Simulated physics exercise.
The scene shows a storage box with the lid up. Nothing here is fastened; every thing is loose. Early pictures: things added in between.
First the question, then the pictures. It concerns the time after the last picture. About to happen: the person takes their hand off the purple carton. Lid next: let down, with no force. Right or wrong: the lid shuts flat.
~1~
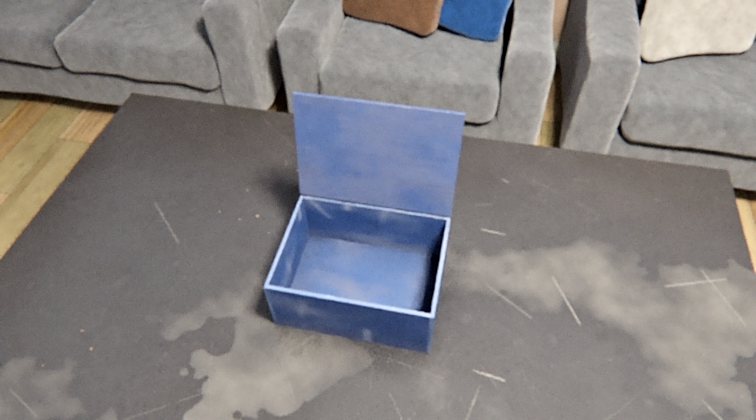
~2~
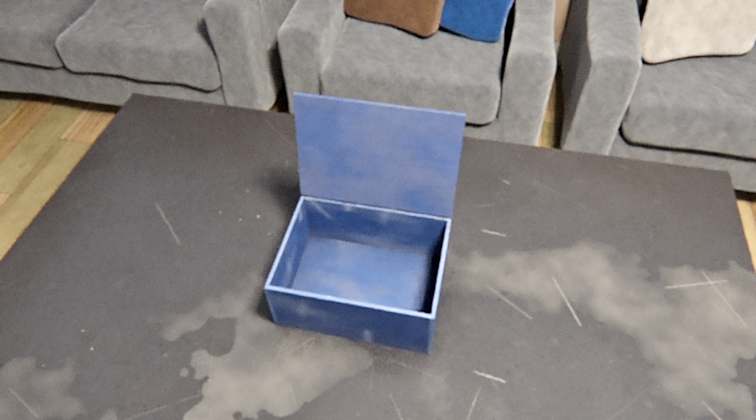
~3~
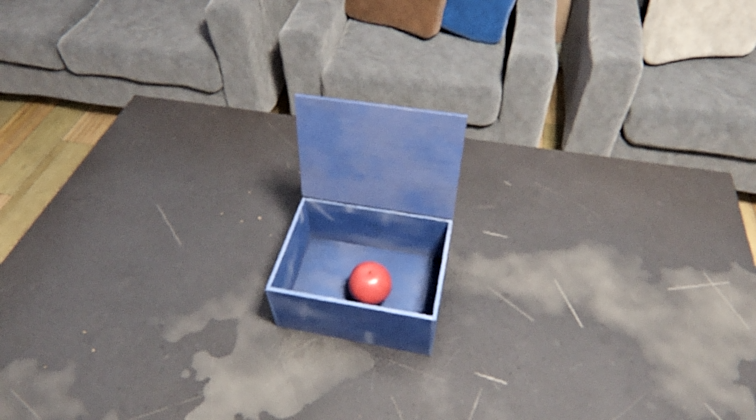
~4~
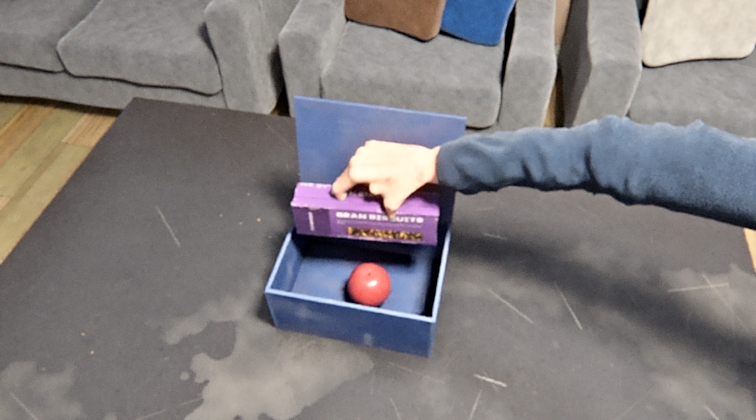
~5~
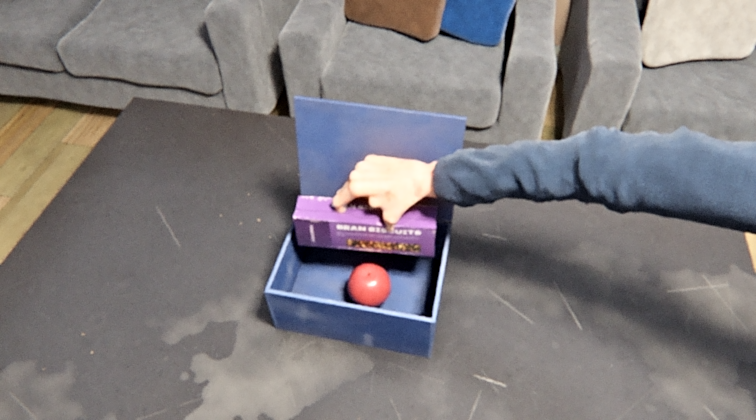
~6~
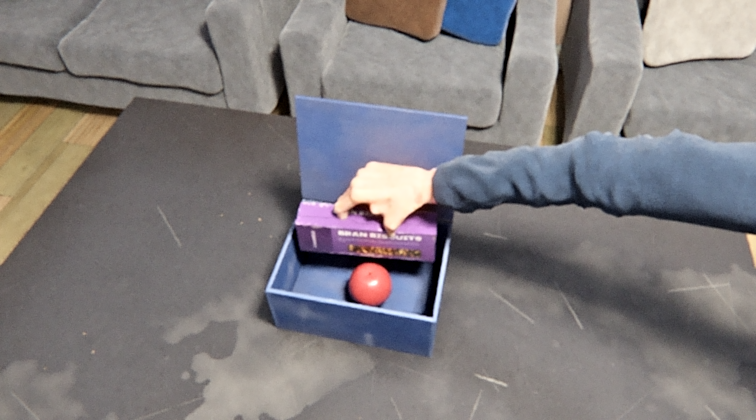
Right.
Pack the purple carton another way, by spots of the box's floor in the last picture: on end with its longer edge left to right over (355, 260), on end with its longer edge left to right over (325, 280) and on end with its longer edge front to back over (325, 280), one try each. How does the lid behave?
On the first attempt the lid remains open a bit, on the second it remains open a bit, and on the third it remains open a bit.
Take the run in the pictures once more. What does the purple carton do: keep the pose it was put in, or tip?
By the end it has kept its angle.
Then, 1.20 s after the last picture, lid starting down; purple carton slid a little near (370, 248).
Then, 1.90 s after the last picture, lid 40° above the rim; purple carton slid a little near (370, 248).
At rest, lid shut; moved from the start, purple carton; red apple in place. Seen from the same camera at the end, purple carton near (370, 248).
